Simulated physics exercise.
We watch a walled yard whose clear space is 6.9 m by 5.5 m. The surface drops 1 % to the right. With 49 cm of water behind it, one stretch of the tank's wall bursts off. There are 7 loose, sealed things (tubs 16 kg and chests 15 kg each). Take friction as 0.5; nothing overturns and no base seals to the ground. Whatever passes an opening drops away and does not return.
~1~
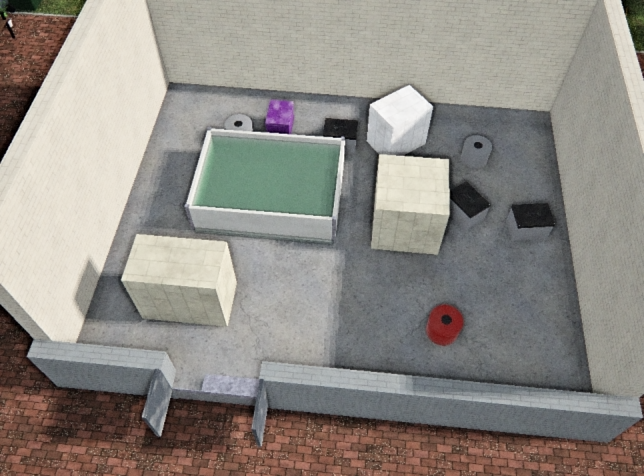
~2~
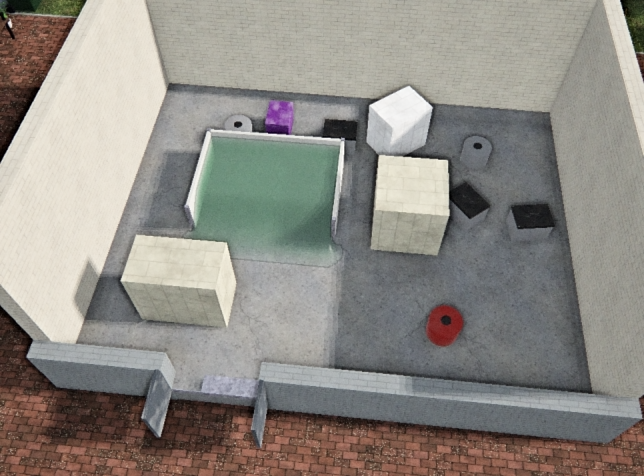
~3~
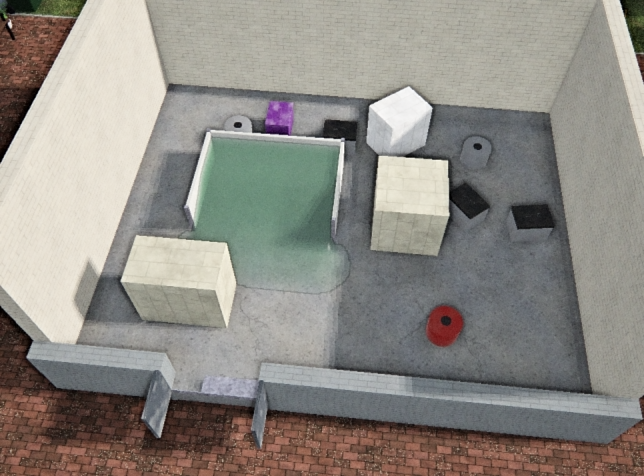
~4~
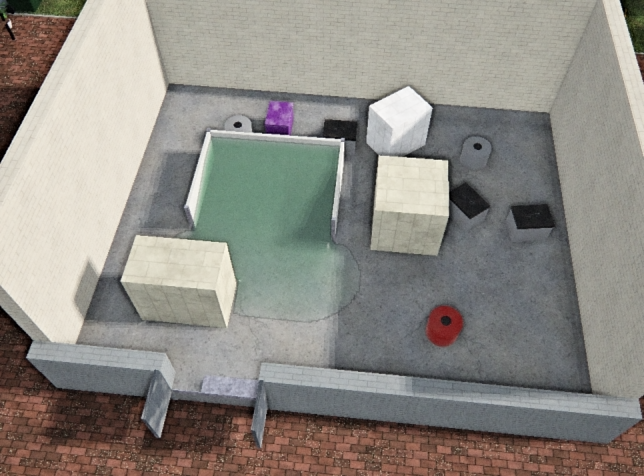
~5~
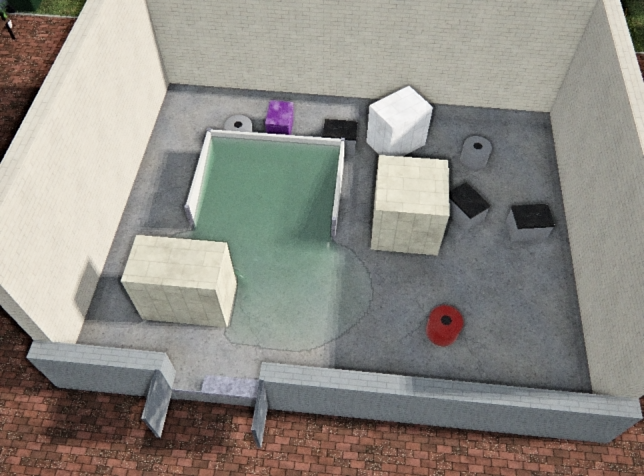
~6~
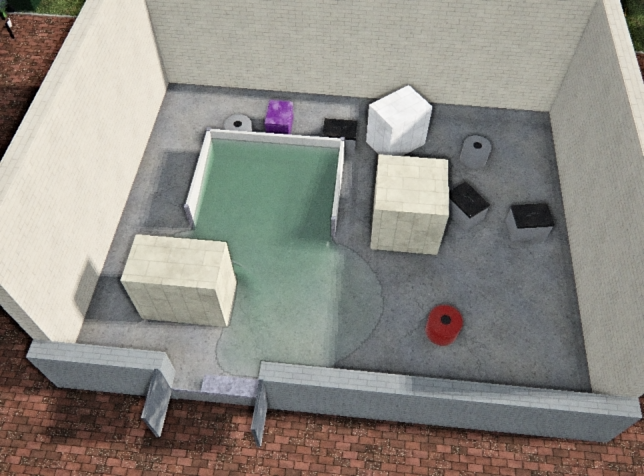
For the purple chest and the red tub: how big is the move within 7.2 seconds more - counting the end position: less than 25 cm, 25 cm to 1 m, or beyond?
Purple chest holds its place, red tub is nudged along.
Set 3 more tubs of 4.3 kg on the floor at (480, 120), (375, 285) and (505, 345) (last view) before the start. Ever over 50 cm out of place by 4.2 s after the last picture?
In turn: Under, past it, more.
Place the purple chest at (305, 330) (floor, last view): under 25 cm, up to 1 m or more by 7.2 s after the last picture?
It travels far.
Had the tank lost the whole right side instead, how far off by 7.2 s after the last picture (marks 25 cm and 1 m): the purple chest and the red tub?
In that case the purple chest stays put, the red tub barely shifts.
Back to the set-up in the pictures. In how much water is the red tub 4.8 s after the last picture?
Roughly 4 cm.
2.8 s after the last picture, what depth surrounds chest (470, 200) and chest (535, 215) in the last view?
Roughly 0 and 0 cm.
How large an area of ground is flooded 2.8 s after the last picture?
Roughly 22 m2.
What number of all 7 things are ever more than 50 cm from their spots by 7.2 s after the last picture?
1 of them.
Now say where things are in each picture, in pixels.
In the first frame, the purple chest at (279, 112), on the bottom; the red tub at (446, 320), on the bottom; water covers 3.2 m2; 0 of 7 have shifted.
In the second frame, the purple chest at (279, 113) rests on the ground; the red tub at (446, 321), on the bottom; water covers 4.2 m2; 0 of 7 have shifted.
In the third frame, the purple chest at (279, 113) rests on the ground; the red tub at (446, 321), on the bottom; 5.4 m2 under water; 0 of 7 have shifted.
In the fourth frame, the purple chest at (279, 113), on the bottom; the red tub at (446, 321), on the bottom; water covers 6.4 m2; 0 of 7 have shifted.
In the fifth frame, the purple chest at (279, 113), on the bottom; the red tub at (446, 321) rests on the ground; 7.3 m2 under water; 0 of 7 have shifted.
In the sixth frame, the purple chest at (279, 112), on the bottom; the red tub at (446, 320) rests on the ground; 8.4 m2 under water; 0 of 7 have shifted.
Then, 0.9 s after the last picture the purple chest is near (279, 112), 0.0 m from its start, aground; the red tub is near (446, 320), 0.0 m from its start, aground; 0 of 7 are out; 0 afloat.
Then, 2.8 s after the last picture the purple chest is near (279, 112), 0.0 m from its start, aground; the red tub is near (465, 304), 0.4 m from its start, aground; 0 of 7 are out; 0 afloat.
Then, 4.8 s after the last picture the purple chest is near (279, 112), 0.0 m from its start, aground; the red tub is near (468, 302), 0.4 m from its start, aground; 0 of 7 are out; 0 afloat.
Then, 7.2 s after the last picture the purple chest is near (279, 112), 0.0 m from its start, aground; the red tub is near (468, 302), 0.4 m from its start, aground; 0 of 7 are out; 0 afloat.
